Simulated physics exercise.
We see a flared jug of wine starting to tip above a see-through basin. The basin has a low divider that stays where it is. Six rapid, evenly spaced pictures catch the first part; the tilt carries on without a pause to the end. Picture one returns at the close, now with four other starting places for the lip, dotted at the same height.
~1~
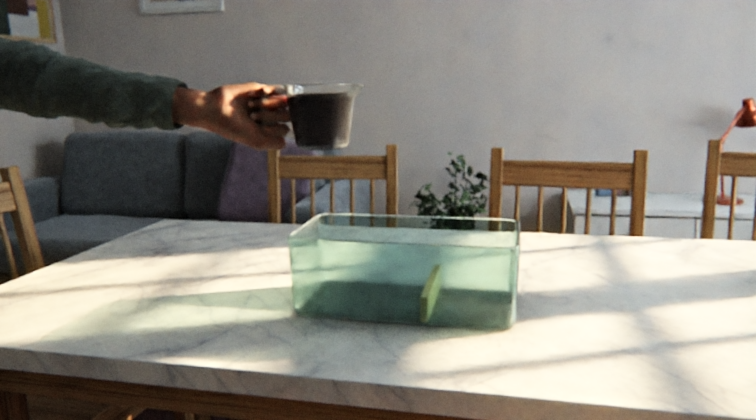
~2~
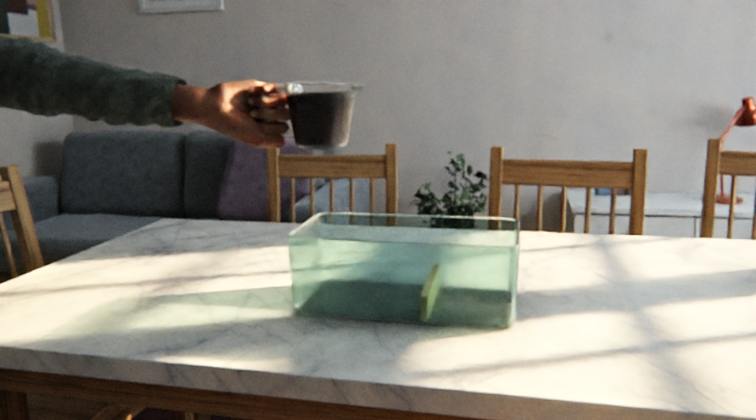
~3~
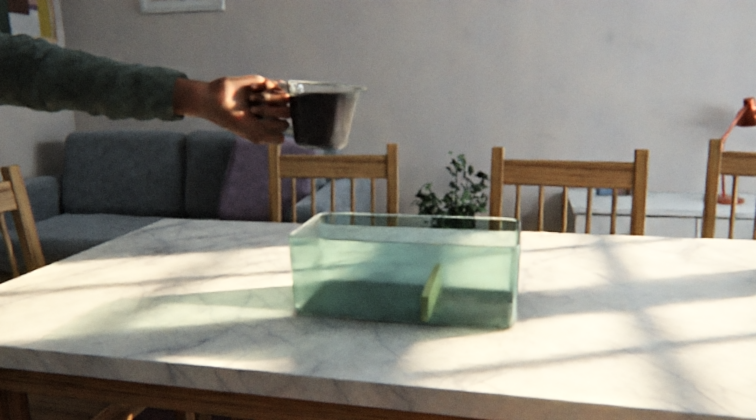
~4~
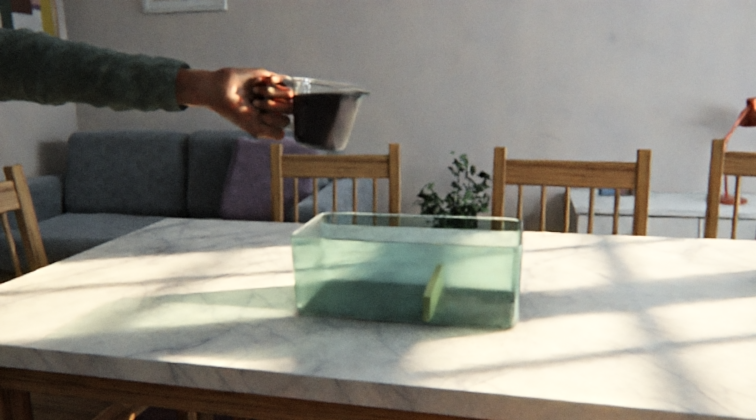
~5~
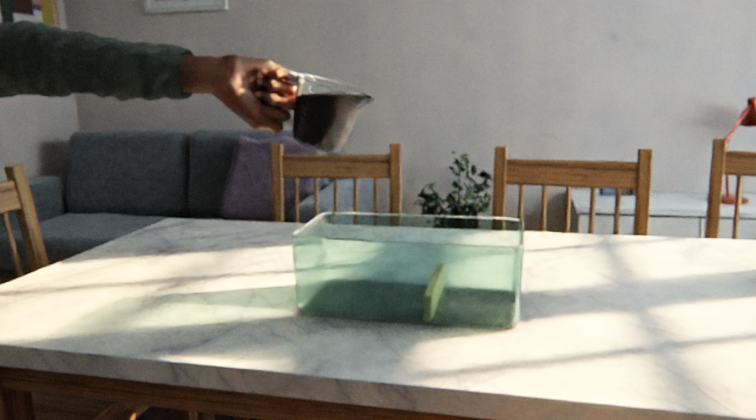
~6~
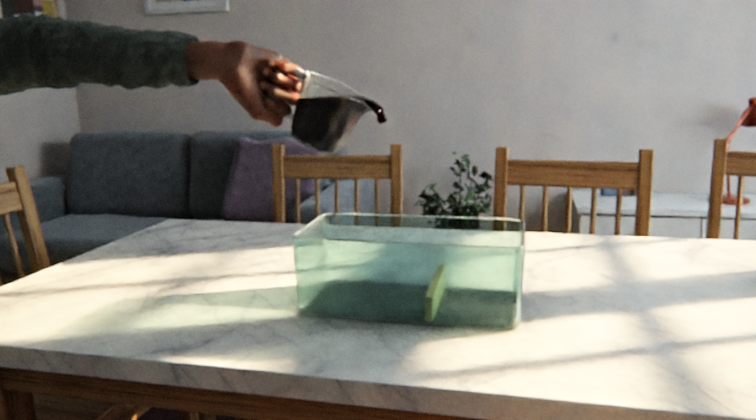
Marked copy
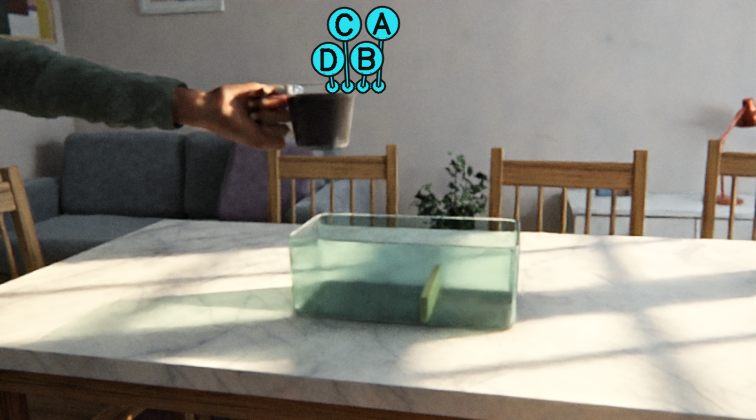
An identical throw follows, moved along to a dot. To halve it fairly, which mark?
Go for A.
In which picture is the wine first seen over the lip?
In picture 6.
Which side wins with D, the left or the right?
More ends on the left.
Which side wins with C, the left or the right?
More ends on the left.
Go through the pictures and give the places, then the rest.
Upright, lip at (363, 86); basin from (295, 312) to (515, 328); top of the wall at (432, 279); nothing has left yet, in the first picture.
Upright, lip at (363, 86); nothing has left yet, in the second picture.
Tipped about 5°, lip at (366, 89); nothing has left yet, in the third picture.
Tipped about 10°, lip at (370, 93); nothing has left yet, in the fourth picture.
Tipped about 18°, lip at (373, 100); nothing has left yet, in the fifth picture.
Tipped about 27°, lip at (376, 109); wine is over the lip, down to (382, 121), in the sixth picture.
On the marked copy, A at (378, 86); B at (362, 86); C at (347, 86); D at (332, 86).
With A, about 53 % ends left of the wall and 45 % right of it.
With B, about 90 % ends left of the wall and 6 % right of it; 3 % is lost outside.
With C, about 91 % ends left of the wall and 7 % right of it.
With D, about 91 % ends left of the wall and 7 % right of it.
